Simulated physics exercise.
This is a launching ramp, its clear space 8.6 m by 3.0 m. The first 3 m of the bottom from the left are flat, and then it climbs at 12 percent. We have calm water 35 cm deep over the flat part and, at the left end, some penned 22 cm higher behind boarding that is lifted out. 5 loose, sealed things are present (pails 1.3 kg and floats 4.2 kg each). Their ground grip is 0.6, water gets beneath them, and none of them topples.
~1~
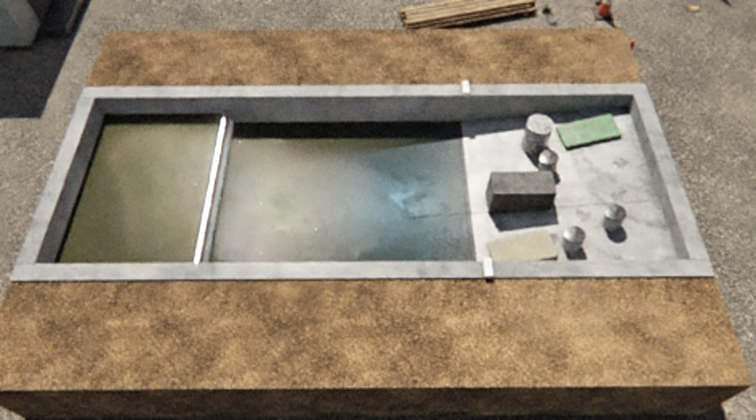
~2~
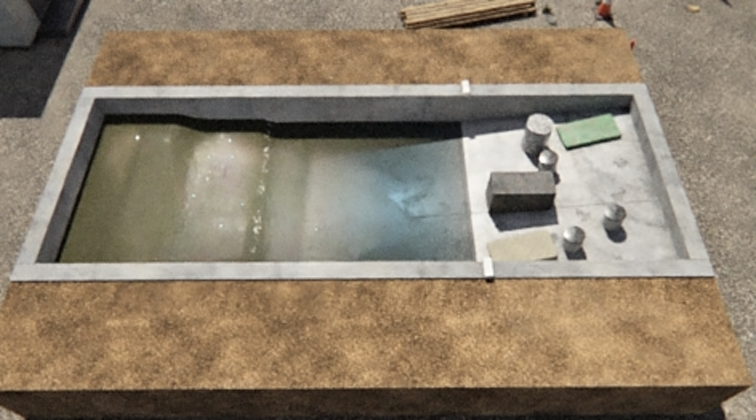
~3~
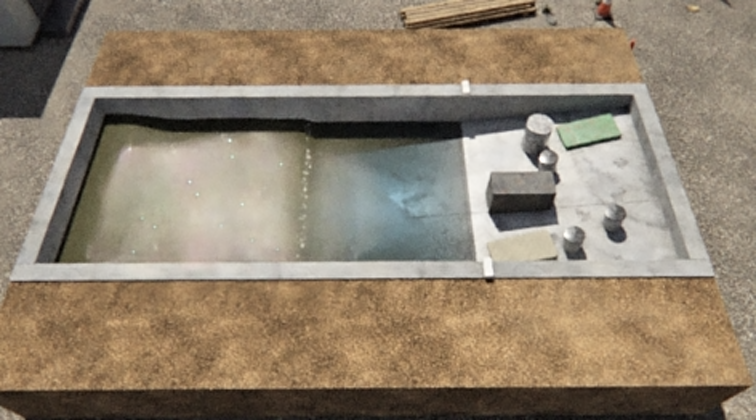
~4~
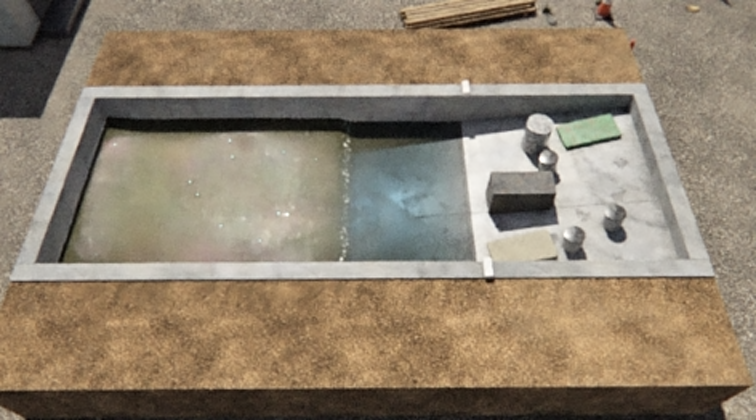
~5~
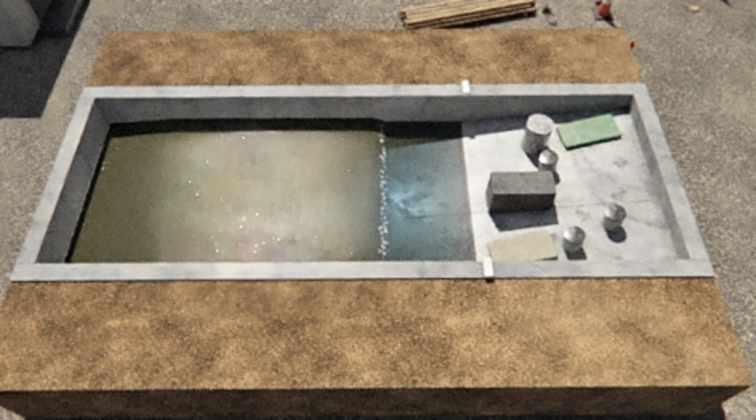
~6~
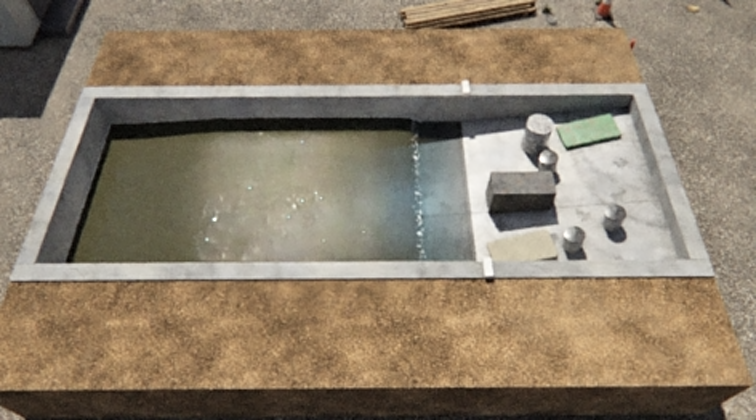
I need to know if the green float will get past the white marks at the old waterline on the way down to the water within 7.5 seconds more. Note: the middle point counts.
Going by the pictures, the green float won't get there, I'd say.
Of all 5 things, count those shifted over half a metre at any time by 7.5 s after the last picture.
By my count, 4.
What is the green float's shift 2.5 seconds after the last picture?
About 0 cm by then.
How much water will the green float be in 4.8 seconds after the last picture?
Close to 2 centimetres.
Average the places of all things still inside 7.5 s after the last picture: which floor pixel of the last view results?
Centre of the remaining things: Roughly (425, 210).
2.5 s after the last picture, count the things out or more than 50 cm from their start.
My count gives 2.
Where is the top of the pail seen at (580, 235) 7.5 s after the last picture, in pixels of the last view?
The top is close to pixel (369, 249).
Then, 0.6 s after the last picture the green float is near (589, 130), 0.0 m from its start, aground; 0 of 5 are over the mark; 0 afloat.
Then, 2.5 s after the last picture the green float is near (589, 129), 0.0 m from its start, aground; 0 of 5 are over the mark; 2 afloat.
Then, 4.8 s after the last picture the green float is near (569, 125), 0.3 m from its start, aground; 1 of 5 are over the mark; 4 afloat.
Then, 7.5 s after the last picture the green float is near (569, 126), 0.3 m from its start, aground; 4 of 5 are over the mark; 4 afloat.
